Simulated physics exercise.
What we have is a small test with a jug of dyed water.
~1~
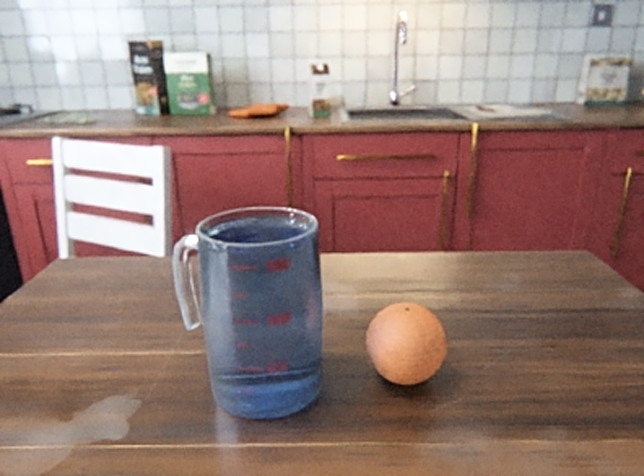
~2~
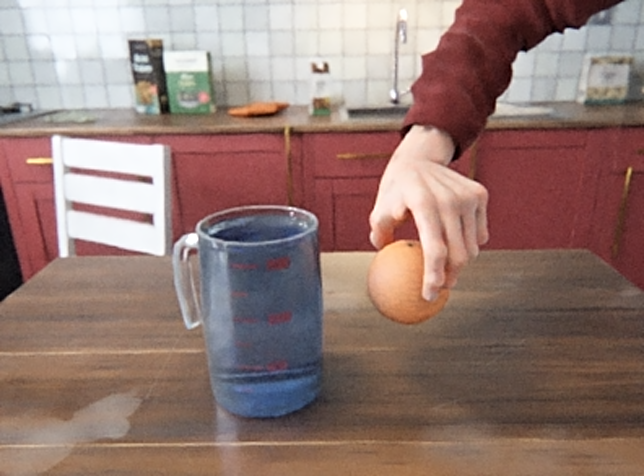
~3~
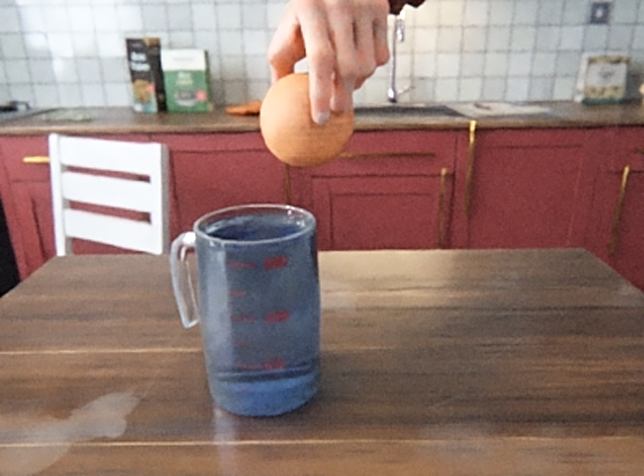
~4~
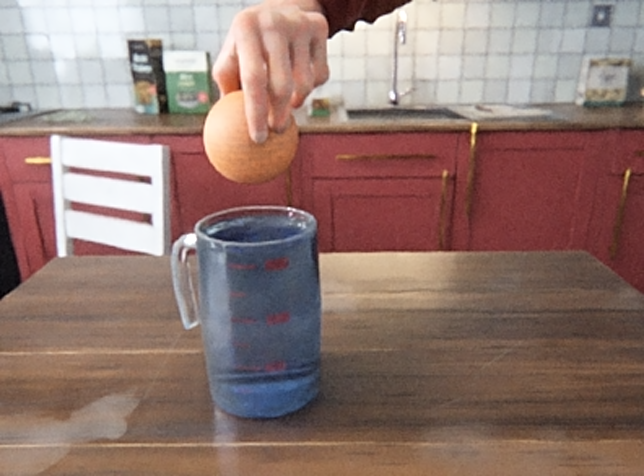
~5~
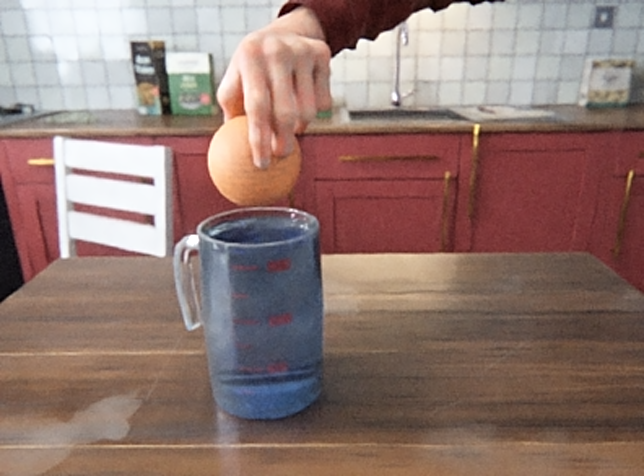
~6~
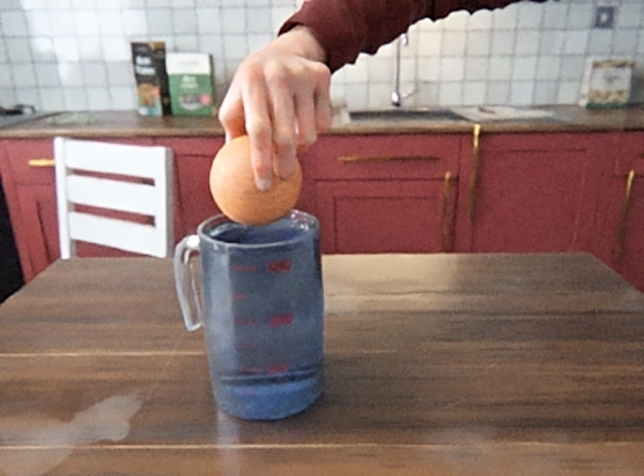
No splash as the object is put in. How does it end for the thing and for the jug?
Object: Afloat; jug: Spill.
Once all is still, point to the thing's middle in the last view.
Its centre settles around (261, 249).
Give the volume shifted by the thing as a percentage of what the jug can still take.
It comes to around 300 per cent.
Shortly, the orange enters the dyed water; the jug is full to the brim; the top is wet.
Then, the orange comes up again; the jug is full to the brim; the top is wet.
At the finish, the orange bobs at the top; the jug is full to the brim; the top is wet.
